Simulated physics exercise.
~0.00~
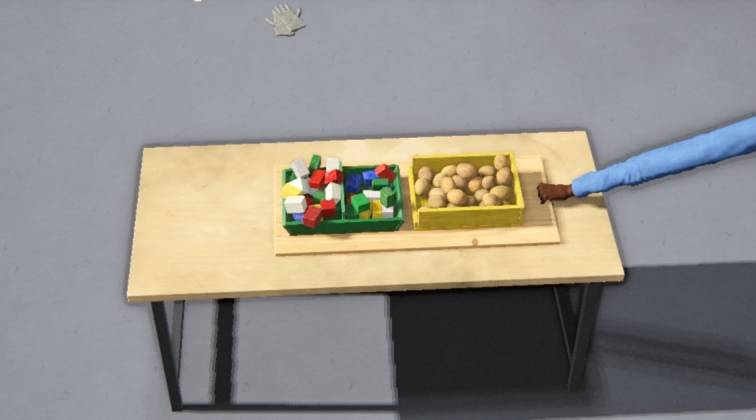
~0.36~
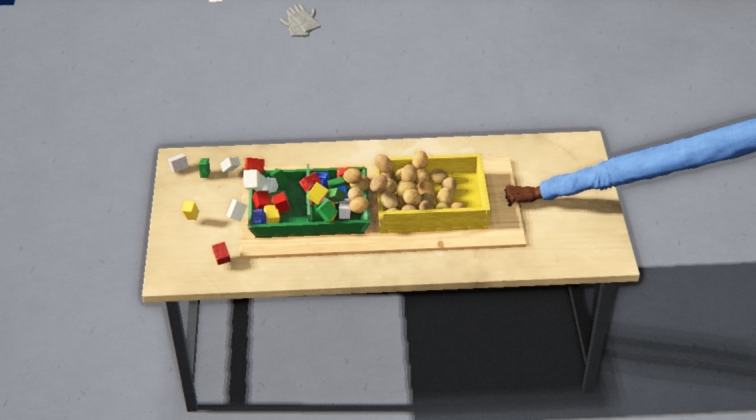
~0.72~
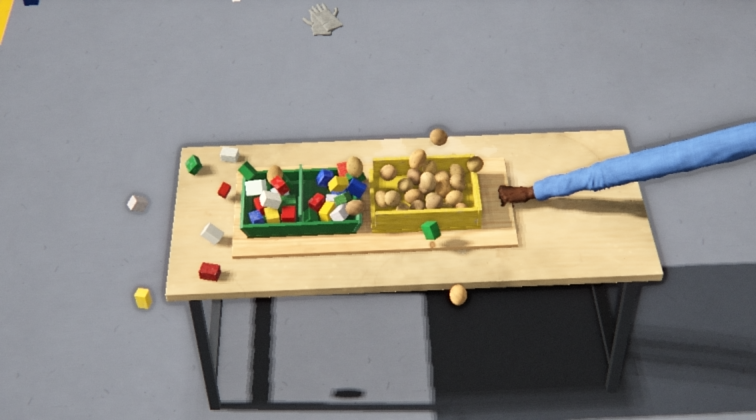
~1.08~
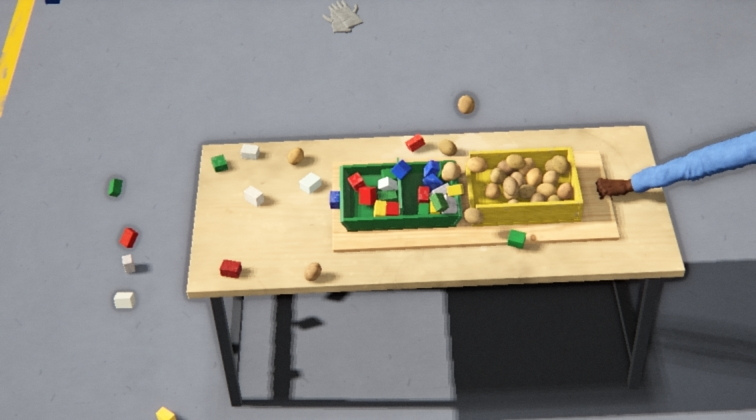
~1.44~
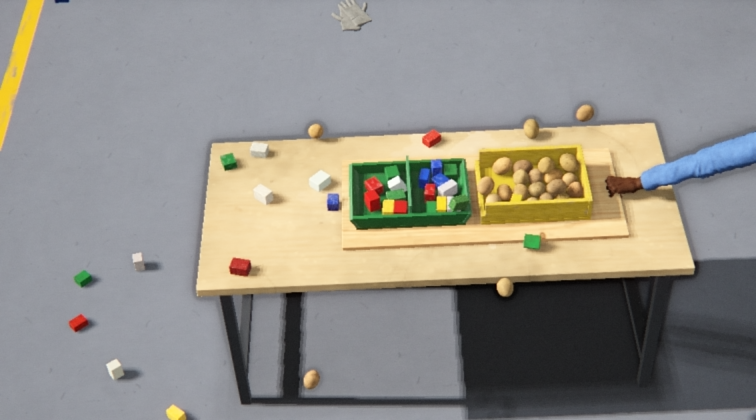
A blue-sleeved arm slid a board back and forth on a table, jolting coloured bricks from a green tray and round, potato-like lumps from a yellow one, until both trays sat still with pieces strewn over the tabletop and floor.
